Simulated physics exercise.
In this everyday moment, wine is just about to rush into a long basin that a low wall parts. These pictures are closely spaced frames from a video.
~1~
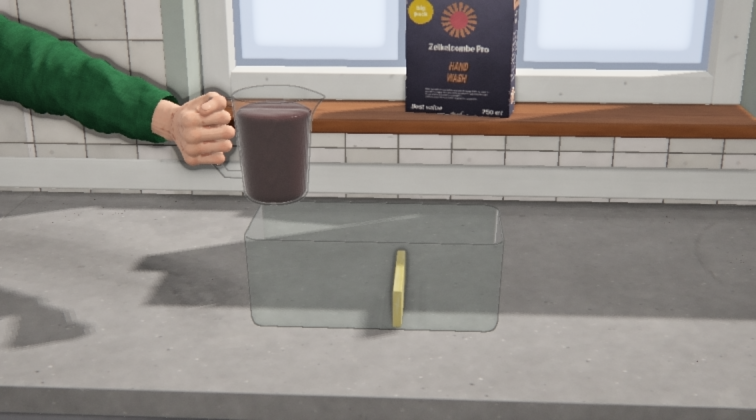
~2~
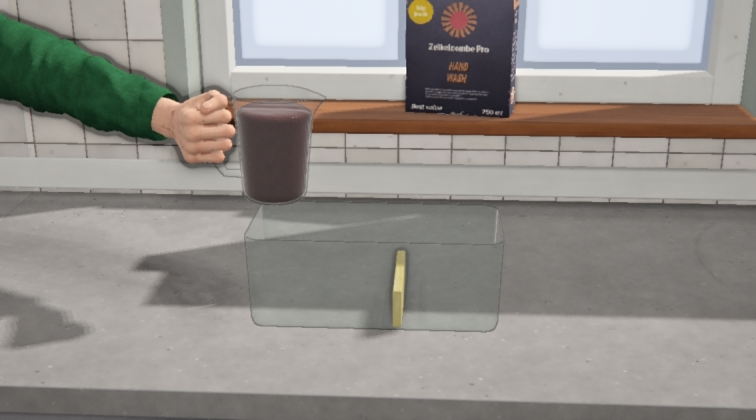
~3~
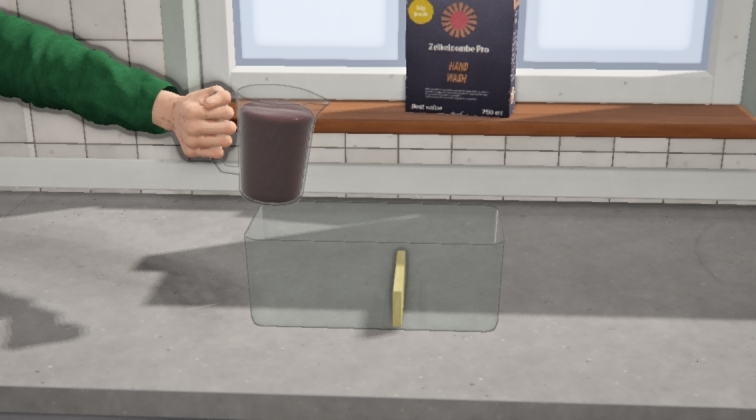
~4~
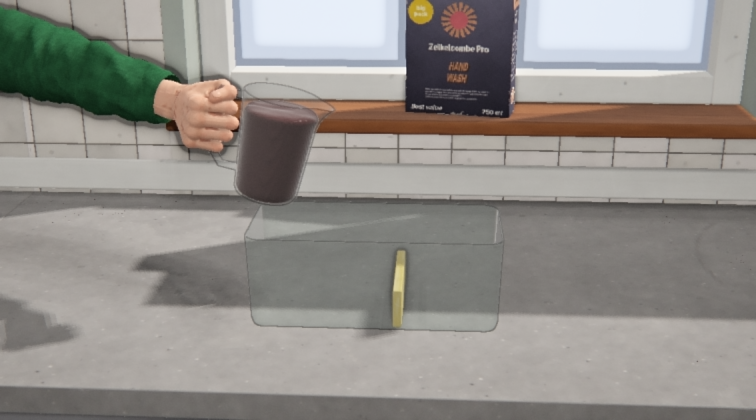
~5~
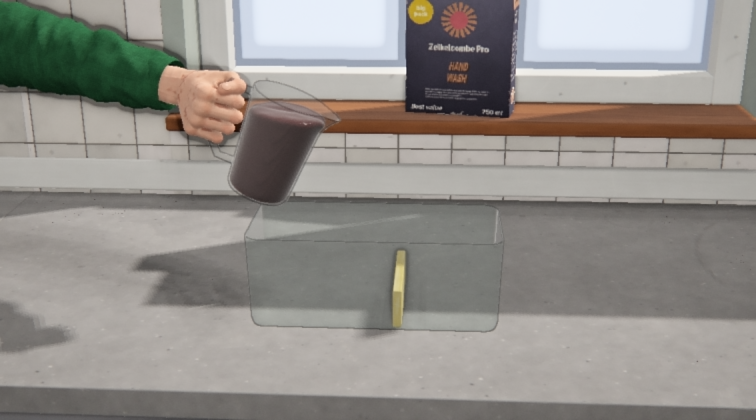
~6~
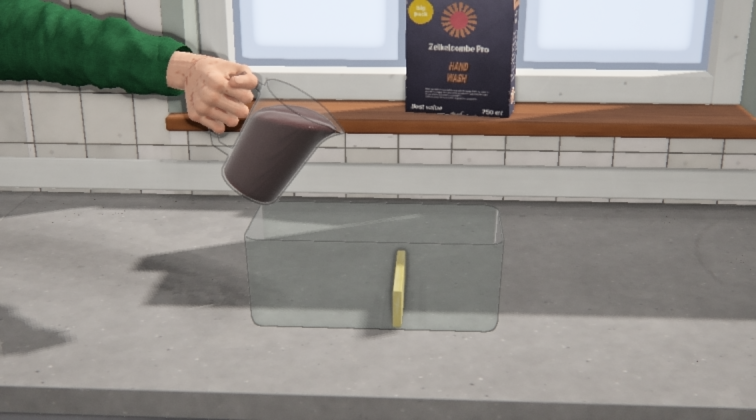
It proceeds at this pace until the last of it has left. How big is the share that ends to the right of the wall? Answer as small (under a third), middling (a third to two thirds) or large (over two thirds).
Small, under a third.
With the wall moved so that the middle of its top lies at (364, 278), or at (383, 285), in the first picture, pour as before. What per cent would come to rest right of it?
You'd get roughly 95 per cent the first time and roughly 65 per cent the second.
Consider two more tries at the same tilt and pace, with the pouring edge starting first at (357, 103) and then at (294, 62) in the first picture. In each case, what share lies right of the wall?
The first gives 80 %, the second 5 %.
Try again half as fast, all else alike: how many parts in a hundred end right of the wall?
Close to 10 out of every hundred.
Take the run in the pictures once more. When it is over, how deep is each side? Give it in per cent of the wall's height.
The left comes to 50 % and the right to 10 %.
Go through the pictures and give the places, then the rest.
Tilt 0°; pouring edge (325, 96); surface from (237, 108) to (313, 110); the long basin's rim runs from (253, 220) to (501, 225); the wall's top is at (399, 271), in the first picture.
Tilt 1°; pouring edge (327, 97); surface from (238, 108) to (313, 110), in the second picture.
Tilt 6°; pouring edge (330, 102); surface from (241, 105) to (315, 112), in the third picture.
Tilt 13°; pouring edge (335, 109); surface from (245, 104) to (320, 116), in the fourth picture.
Tilt 22°; pouring edge (341, 120); surface from (246, 125) to (326, 118), in the fifth picture.
Tilt 33°; pouring edge (345, 132); surface from (241, 133) to (335, 124), in the sixth picture.
A moment on, the tilt is 91° and 64 per cent is still to pour, 15 is left of the wall and 2 right of it.
Next, the tilt is 94° and 31 per cent is still to pour, 51 is left of the wall and 5 right of it.
Then the tilt is 94° and 12 per cent is still to pour, 74 is left of the wall and 8 right of it.
Later the tilt is 94° and 4 per cent is still to pour, 84 is left of the wall and 9 right of it.
At rest 89 per cent lies left of the wall, 10 right of it and 1 outside.
